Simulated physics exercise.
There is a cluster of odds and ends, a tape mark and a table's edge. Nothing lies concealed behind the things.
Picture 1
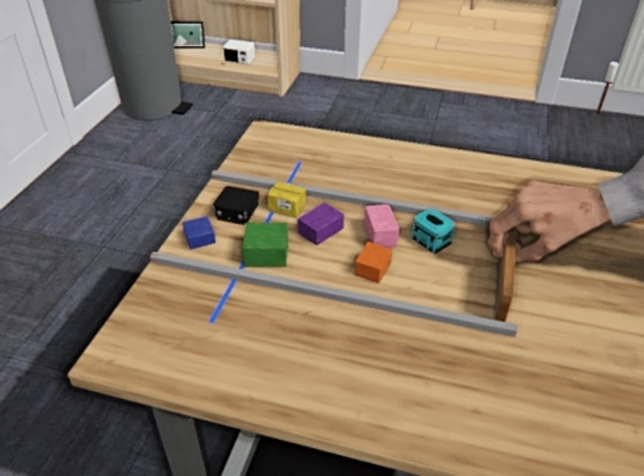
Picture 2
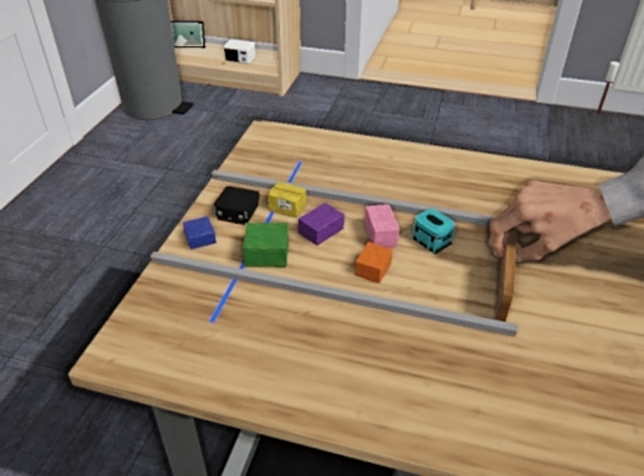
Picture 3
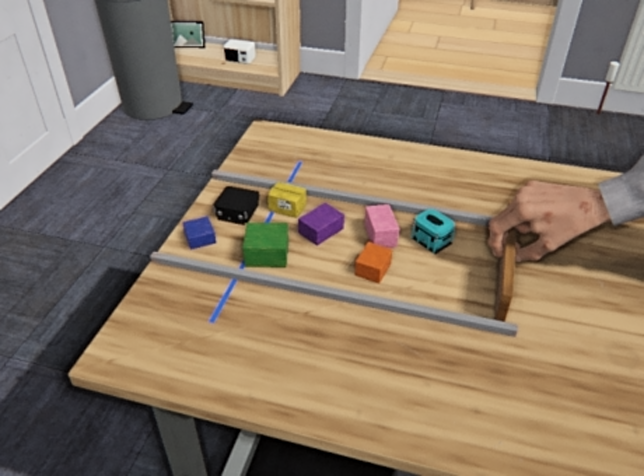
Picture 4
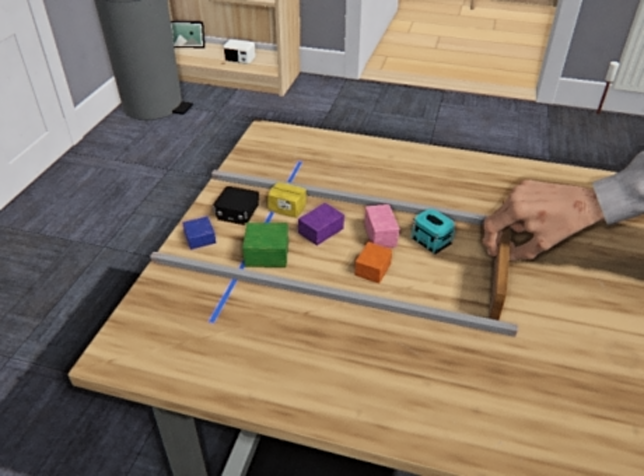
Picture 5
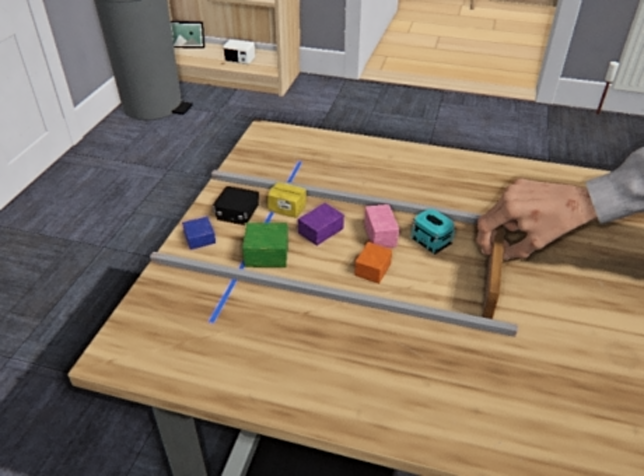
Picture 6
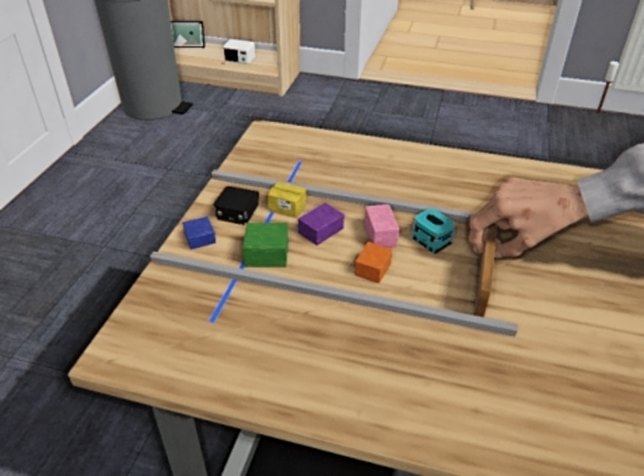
To begin with, a hand holds a wooden board upright at the right end of two grey rails on a table, with colourful blocks and cases lying still between them near a blue tape line. Then the hand slides the board slightly left, towards the turquoise case, while the objects stay put.
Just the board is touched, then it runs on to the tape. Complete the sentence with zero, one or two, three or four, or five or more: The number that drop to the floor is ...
The number that drop to the floor is zero.
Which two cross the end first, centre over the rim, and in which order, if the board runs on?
In order: The blue block, the black case.
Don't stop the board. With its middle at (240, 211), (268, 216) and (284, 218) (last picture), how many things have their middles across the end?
Counts by place: 2 / 0 / 0.
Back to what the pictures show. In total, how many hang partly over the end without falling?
2 is the number.
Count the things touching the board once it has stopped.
It's touching 3 at the end.
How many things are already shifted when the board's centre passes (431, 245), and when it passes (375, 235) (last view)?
First 2, after that 4.
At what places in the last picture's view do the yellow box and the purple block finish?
The yellow box ends at (236, 187) and the purple block at (225, 218).
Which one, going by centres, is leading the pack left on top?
It would be the blue block, I'd say.
A little later, none off yet; blue block at rest near (199, 233); black case at rest near (237, 205); yellow box at rest near (287, 200).
Next, none off yet; blue block at rest near (199, 233); black case at rest near (237, 205); yellow box shifted a little near (274, 195).
When it is over, the number that fall off is zero.
